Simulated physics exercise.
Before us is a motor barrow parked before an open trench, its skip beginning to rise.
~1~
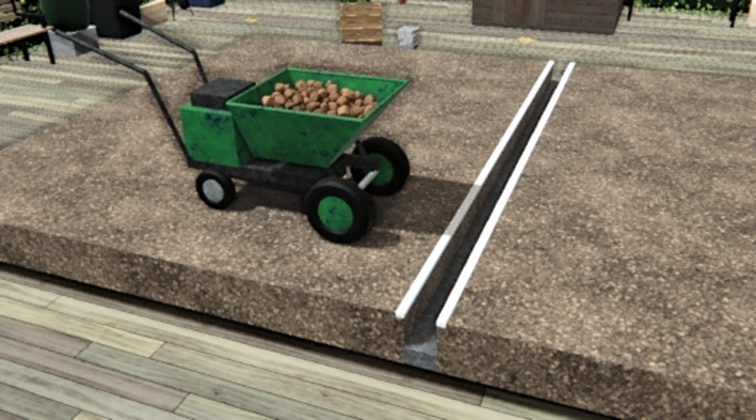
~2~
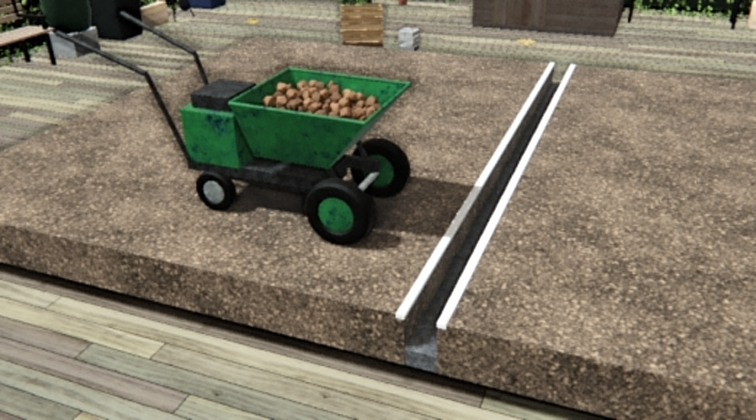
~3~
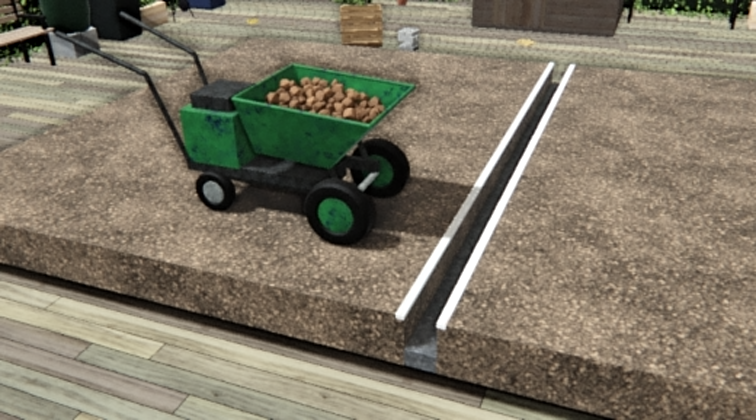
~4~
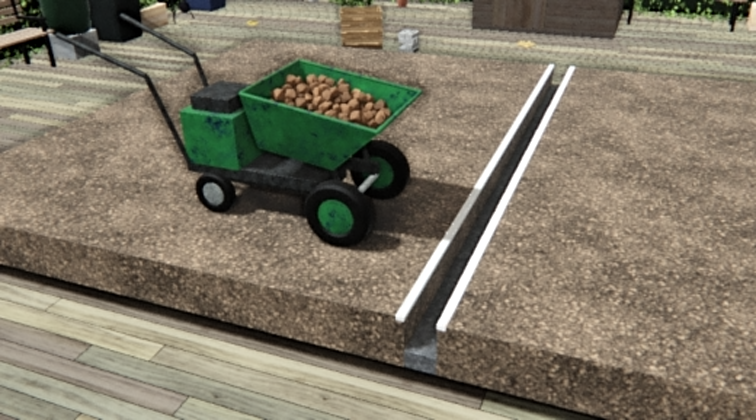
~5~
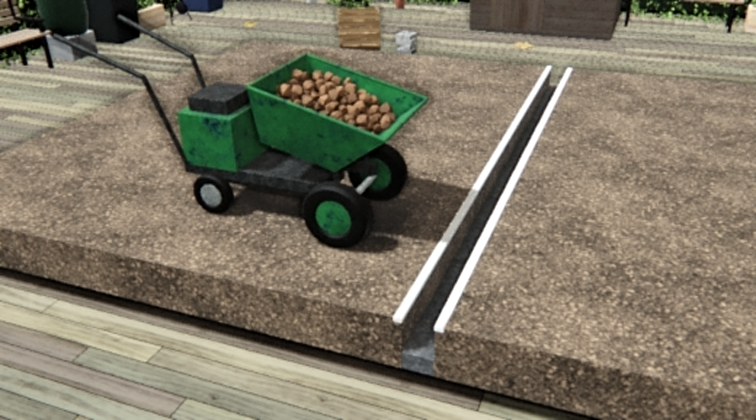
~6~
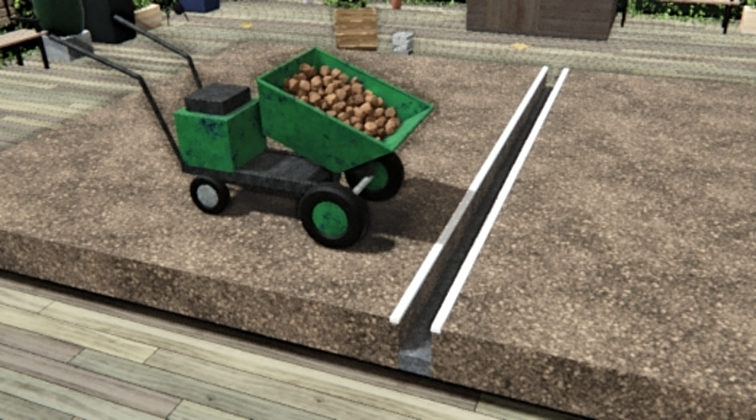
A green motor barrow with black handles, its skip loaded with brown clods, stands left of centre on a raised bed of brown, gravelly ground, seen from above at an angle. To its right a narrow dark trench edged with white strips runs away from the viewer, with pale planks in front. The skip, level at first, gradually tilts towards the trench, its back rising, while the view shifts very slightly.
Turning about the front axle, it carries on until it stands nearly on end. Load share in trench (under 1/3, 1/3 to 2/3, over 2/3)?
1/3 to 2/3.
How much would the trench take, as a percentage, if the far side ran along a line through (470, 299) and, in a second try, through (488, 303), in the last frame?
70 %, then 90 %.
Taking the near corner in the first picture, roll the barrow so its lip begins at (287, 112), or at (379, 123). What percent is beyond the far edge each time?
First position: Some 0 percent; second position: Some 80 percent.
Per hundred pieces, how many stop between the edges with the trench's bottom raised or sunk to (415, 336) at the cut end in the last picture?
30 %.
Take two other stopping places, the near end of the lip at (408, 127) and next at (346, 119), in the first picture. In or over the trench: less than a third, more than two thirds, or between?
At the first stop the answer is under a third, and at the second it is the middle third.
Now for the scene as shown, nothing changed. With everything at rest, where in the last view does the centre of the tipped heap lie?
Resting centre, last frame: Roughly (485, 238).
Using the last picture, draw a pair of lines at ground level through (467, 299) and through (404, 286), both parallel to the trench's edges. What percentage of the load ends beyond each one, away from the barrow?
In order: 40 percent, then 100 percent.
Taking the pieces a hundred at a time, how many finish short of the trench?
About 0 %.
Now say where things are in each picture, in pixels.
The first frame shows lip of the skip near (363, 121), level; top of the load near (316, 98), clay clods; first edge of the trench near (419, 282); far edge near (458, 290), the trench under half as wide as the skip, and about as deep as wide.
The second frame shows lip of the skip near (365, 124), tipped barely; top of the load near (307, 96).
The third frame shows lip of the skip near (370, 127), tipped barely; top of the load near (302, 100).
The fourth frame shows lip of the skip near (378, 133), tipped a little; top of the load near (308, 98).
The fifth frame shows lip of the skip near (385, 141), tipped a little; top of the load near (314, 96).
The sixth frame shows lip of the skip near (393, 150), tipped clearly; top of the load near (317, 89); first edge of the trench near (413, 287); far edge near (452, 295).
Shortly afterwards, skip tipped steeply; the whole lot in the skip.
Next, skip tipped right over; the bulk in the skip; a little in or heaped over the trench; a little beyond it; a little falling.
Some moments later, skip tipped right over; a little in the skip; near a third in or heaped over the trench; near half beyond it.
In the end, skip tipped right over; only a few short of the trench; near half in or heaped over the trench; near half beyond it.
